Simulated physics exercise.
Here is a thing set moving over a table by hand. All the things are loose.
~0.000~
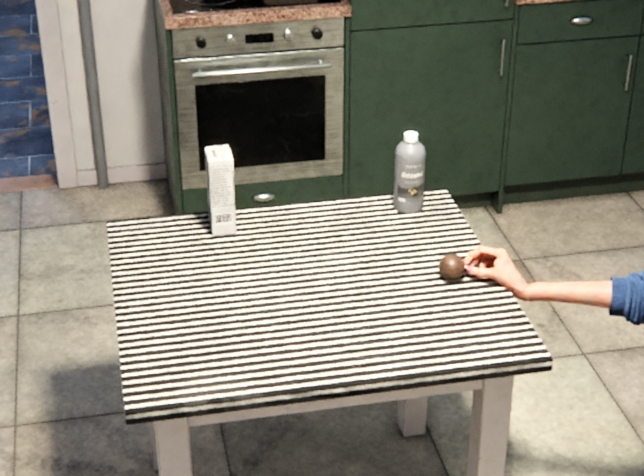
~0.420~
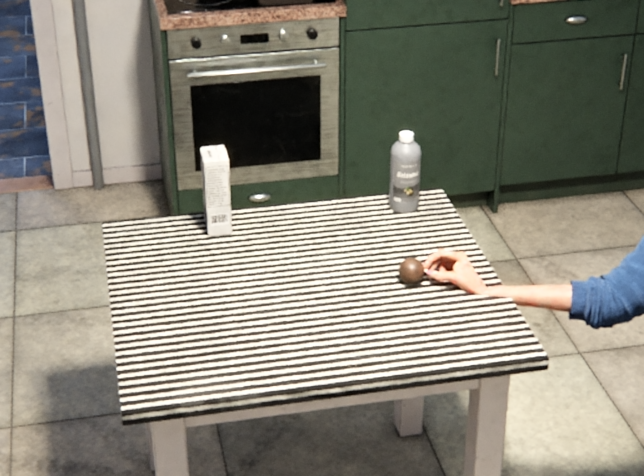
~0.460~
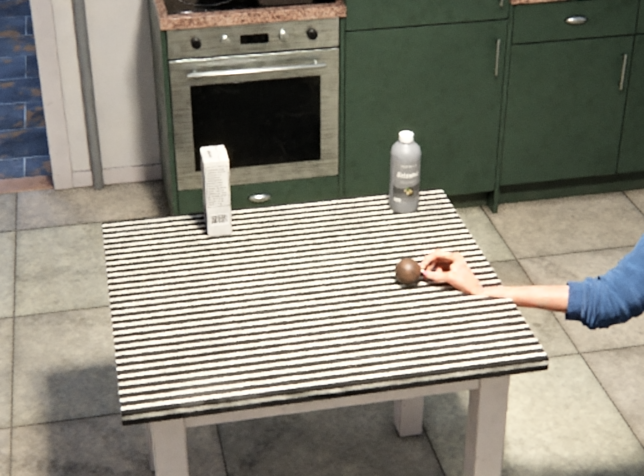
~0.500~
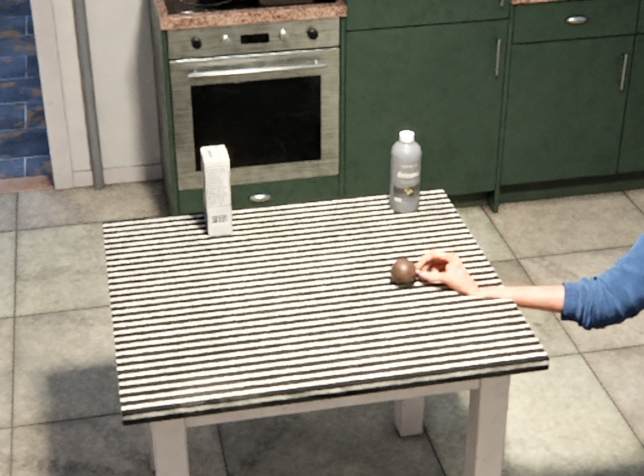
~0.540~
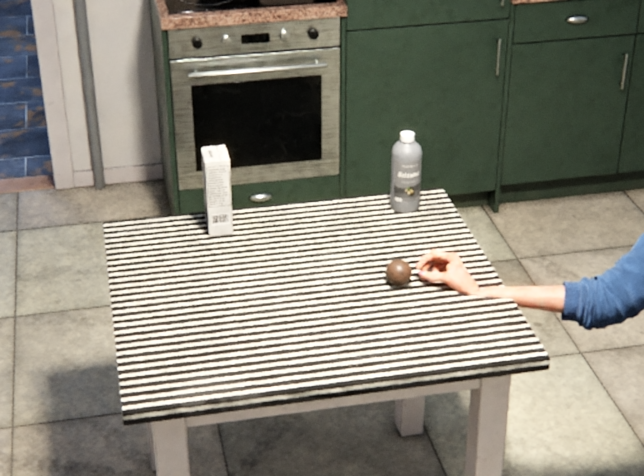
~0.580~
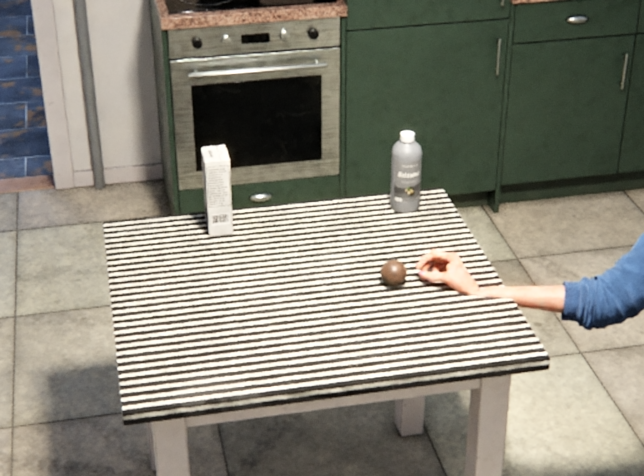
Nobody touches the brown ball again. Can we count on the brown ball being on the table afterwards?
The brown ball stays on the table.
By 0.68 s, brown ball moved about its own width near (383, 274).
By 0.78 s, brown ball moved about its own width near (374, 275).
By 0.88 s, brown ball moved about its own width near (368, 276).
By 0.98 s, brown ball moved about its own width near (363, 277).
When it is over (1.5 s), moved from the start, brown ball. End places, in pixels of the last picture, brown ball near (362, 277).
